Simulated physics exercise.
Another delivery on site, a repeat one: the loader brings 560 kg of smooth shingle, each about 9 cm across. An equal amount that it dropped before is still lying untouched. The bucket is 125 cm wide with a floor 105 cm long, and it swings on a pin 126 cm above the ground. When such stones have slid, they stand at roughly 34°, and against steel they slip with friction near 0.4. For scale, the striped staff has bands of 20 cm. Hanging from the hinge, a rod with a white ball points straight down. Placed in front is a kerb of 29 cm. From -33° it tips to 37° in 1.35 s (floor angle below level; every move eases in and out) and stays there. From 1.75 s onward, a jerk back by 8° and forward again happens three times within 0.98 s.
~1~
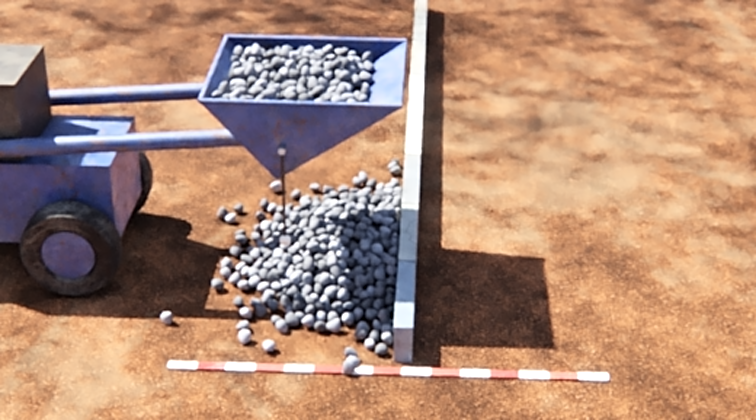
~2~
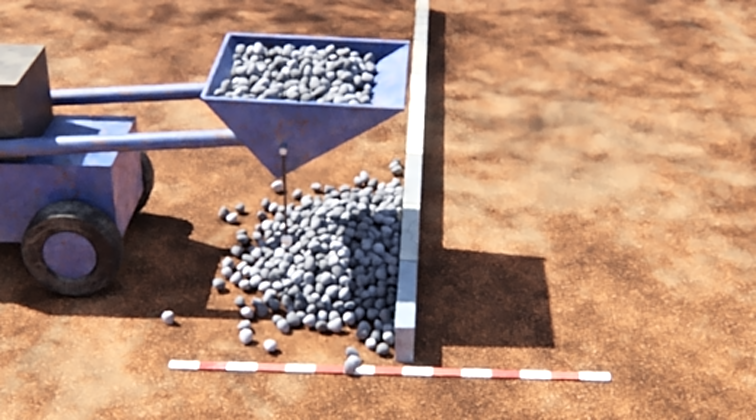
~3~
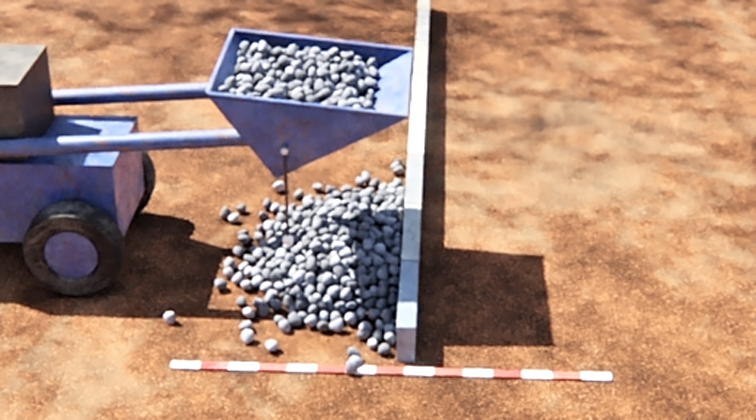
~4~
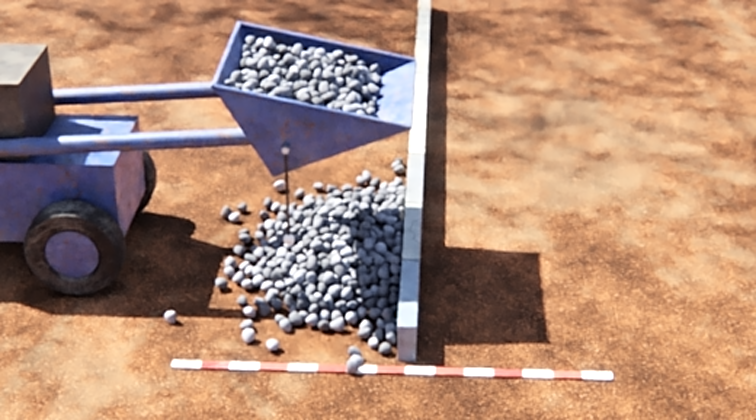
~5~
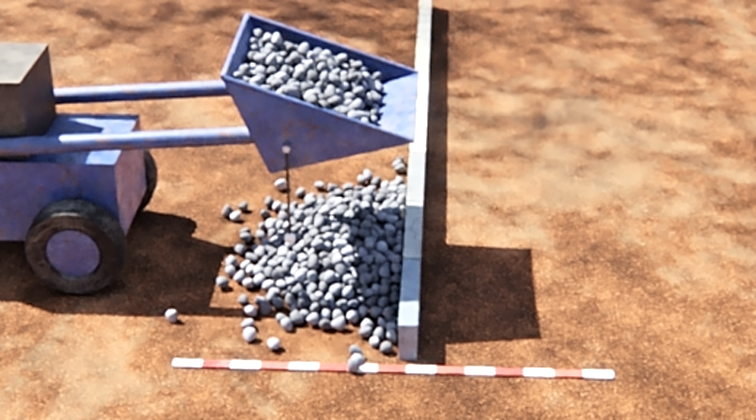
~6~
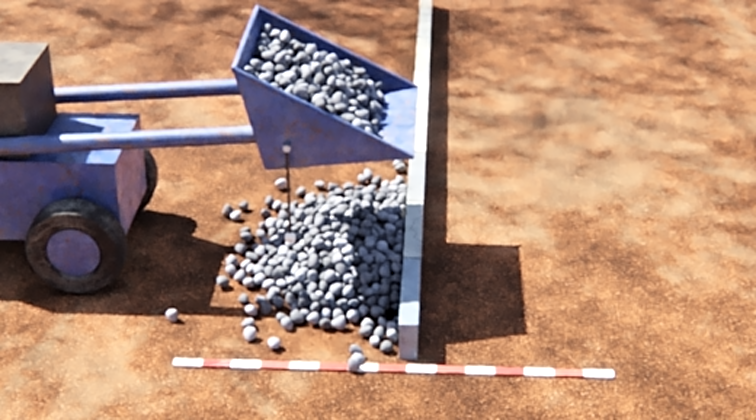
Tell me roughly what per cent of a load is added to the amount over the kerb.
Roughly 73 per cent of a load is added.
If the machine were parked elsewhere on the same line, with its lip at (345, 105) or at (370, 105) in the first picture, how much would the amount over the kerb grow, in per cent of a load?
Case one about 25 %, case two about 40 %.
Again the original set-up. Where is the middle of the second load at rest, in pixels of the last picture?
I'd put their centre close to (477, 251).
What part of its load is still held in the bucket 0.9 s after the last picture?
Close to 55 in a hundred.
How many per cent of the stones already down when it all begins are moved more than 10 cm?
I'd put it at about 0 per cent.
Then, 0.4 s after the last picture the floor is at 26°; in per cent of one load, 100 in the bucket, 100 on this side of the kerb; the foremost stones are at (398, 263).
Then, 0.9 s after the last picture the floor is at 37°; in per cent of one load, 54 in the bucket, 133 on this side of the kerb, 12 over the kerb; the foremost stones are at (468, 247).
Then, 2.6 s after the last picture the floor is at 37°; in per cent of one load, 0 in the bucket, 126 on this side of the kerb, 73 over the kerb; the foremost stones are at (685, 251).
Then, 5.4 s after the last picture the floor is at 37°; in per cent of one load, 0 in the bucket, 126 on this side of the kerb, 73 over the kerb; the foremost stones are at (687, 253). Net gain over the kerb, 73.
